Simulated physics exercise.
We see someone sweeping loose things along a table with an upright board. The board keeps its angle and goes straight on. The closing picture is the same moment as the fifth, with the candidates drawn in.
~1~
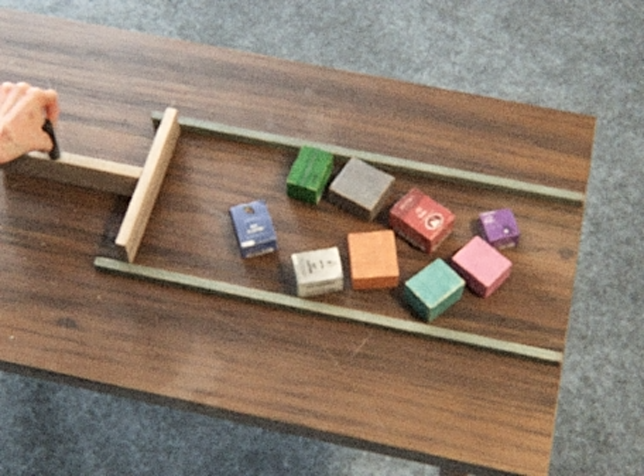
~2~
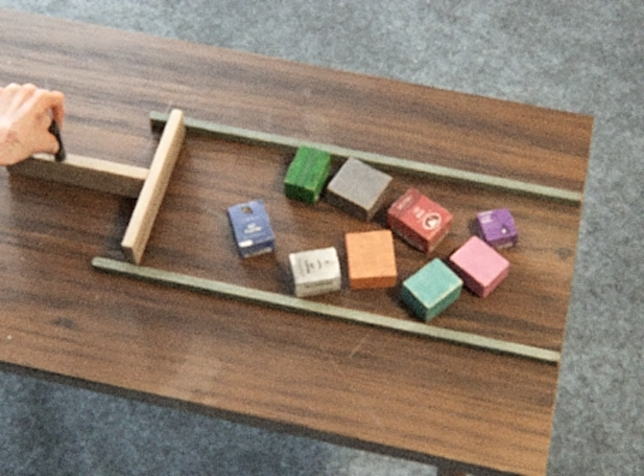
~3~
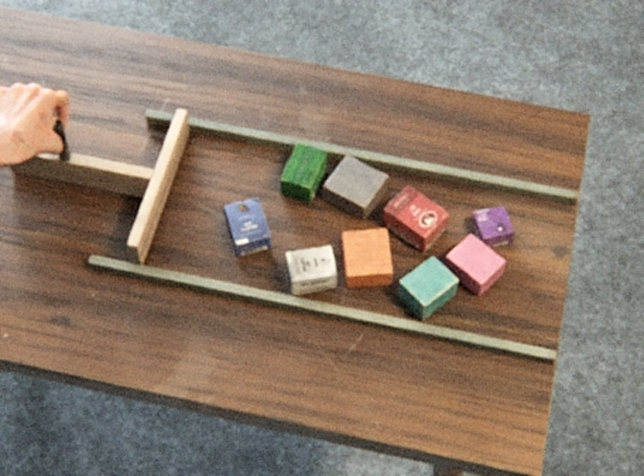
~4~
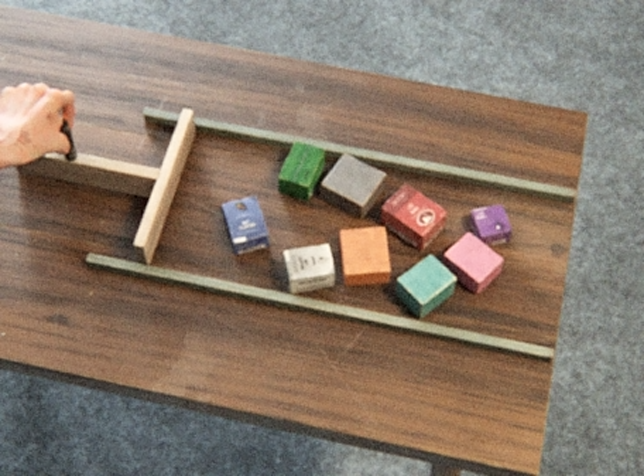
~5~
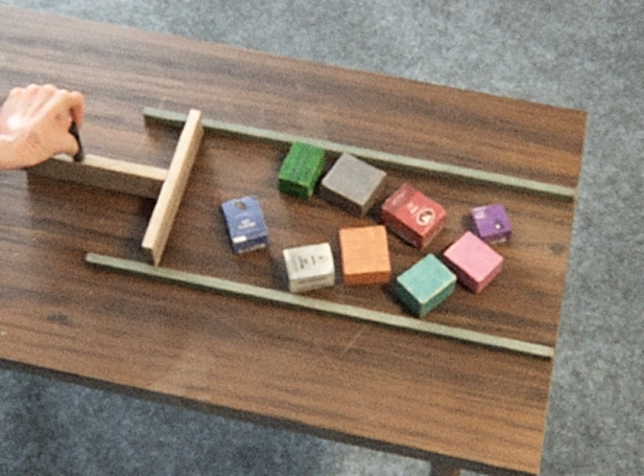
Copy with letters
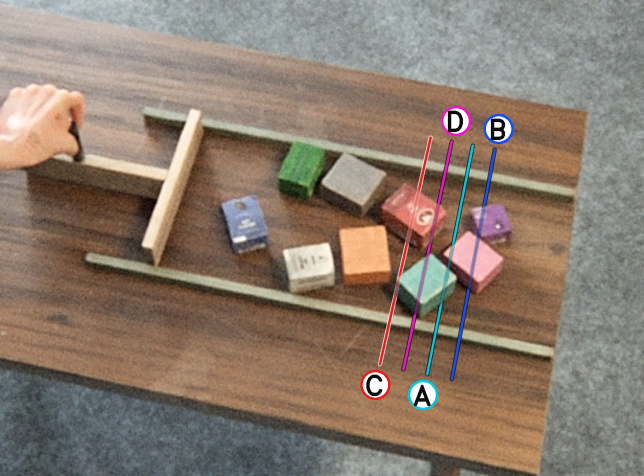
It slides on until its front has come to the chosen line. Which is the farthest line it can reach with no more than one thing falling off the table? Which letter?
Line A.
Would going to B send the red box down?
Yes.
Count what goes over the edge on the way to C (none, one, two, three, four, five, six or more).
The count is none.
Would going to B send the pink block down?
Yes.
On the copy, A at (451, 253); B at (475, 258); C at (407, 244); D at (429, 249).
On A. First, board (271, 195); white packet (325, 275); green box (306, 170).
Then, board (371, 215); pink block (510, 279); purple box (509, 222).
Finally, board (450, 231); pink block over the edge; turquoise block (549, 320); one fallen.
By contrast, B drops four; C is within the limit but short; D is within the limit but short.
